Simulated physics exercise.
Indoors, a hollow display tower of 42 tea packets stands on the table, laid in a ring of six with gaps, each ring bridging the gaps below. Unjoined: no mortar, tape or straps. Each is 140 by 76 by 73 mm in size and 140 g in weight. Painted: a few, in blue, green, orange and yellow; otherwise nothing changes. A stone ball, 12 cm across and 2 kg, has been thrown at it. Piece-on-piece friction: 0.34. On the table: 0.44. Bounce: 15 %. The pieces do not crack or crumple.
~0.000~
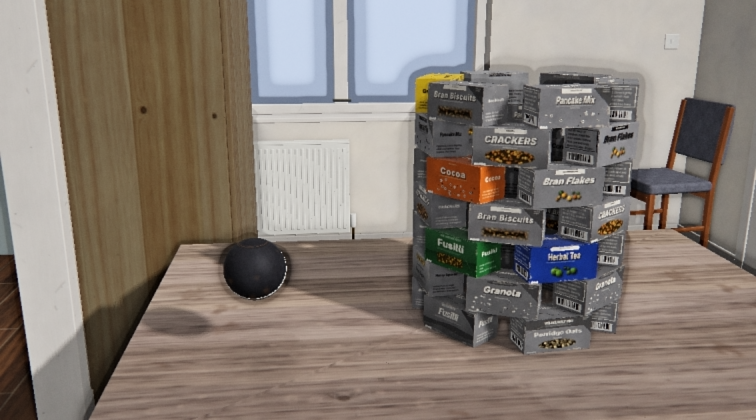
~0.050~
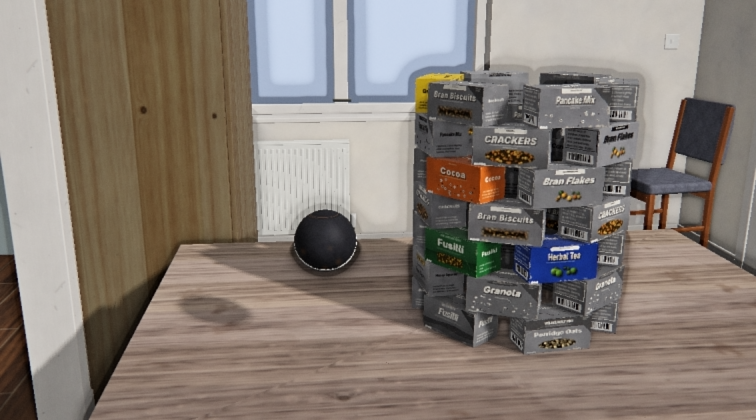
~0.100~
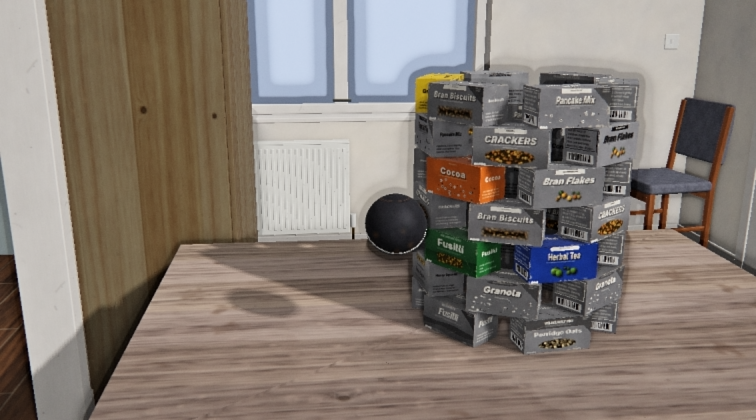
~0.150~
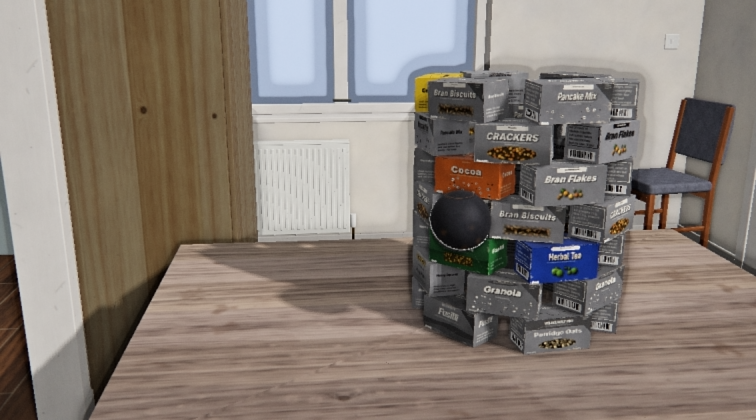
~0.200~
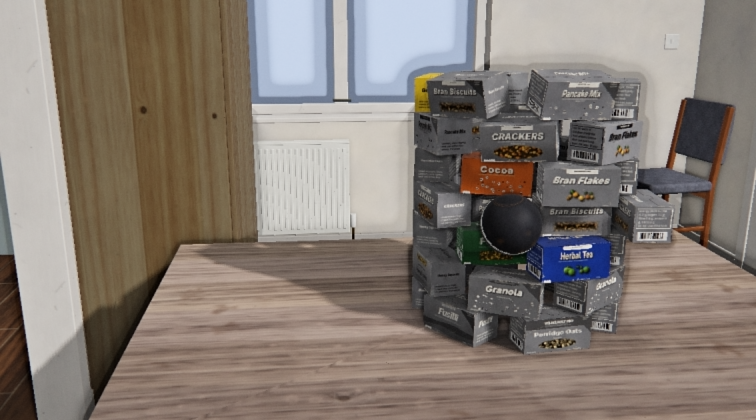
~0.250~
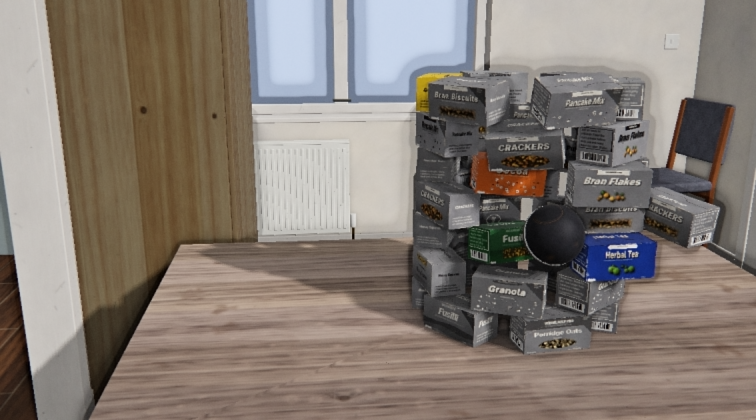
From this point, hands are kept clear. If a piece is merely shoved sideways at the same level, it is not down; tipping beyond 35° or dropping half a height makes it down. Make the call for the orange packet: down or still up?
My call: Down.
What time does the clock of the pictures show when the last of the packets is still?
Near 2.0 s.
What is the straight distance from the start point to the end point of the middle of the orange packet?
Start and end are some 34 cm apart.
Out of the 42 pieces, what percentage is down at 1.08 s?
By then, 30 per cent.
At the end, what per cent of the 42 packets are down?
Estimate: About 30% of them.
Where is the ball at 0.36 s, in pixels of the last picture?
Roughly at pixel (627, 249).
Around 0.36 s, ball still moving; 5 of the 42 packets down; orange packet tipped 47°, 8 cm lower; green packet tipped 31°, 11 cm lower.
Around 0.58 s, ball still moving; 9 of the 42 packets down; orange packet tipped 51°, 26 cm lower; blue packet on its side.
Around 1.08 s, ball still moving; 13 of the 42 packets down; orange packet 29 cm lower; yellow packet on its side.
Finally (2.0 s), ball rolling away; 13 of the 42 packets down; orange packet 29 cm lower; blue packet on its side; yellow packet on its side. Seen by the last camera, middles, orange packet near (486, 288).
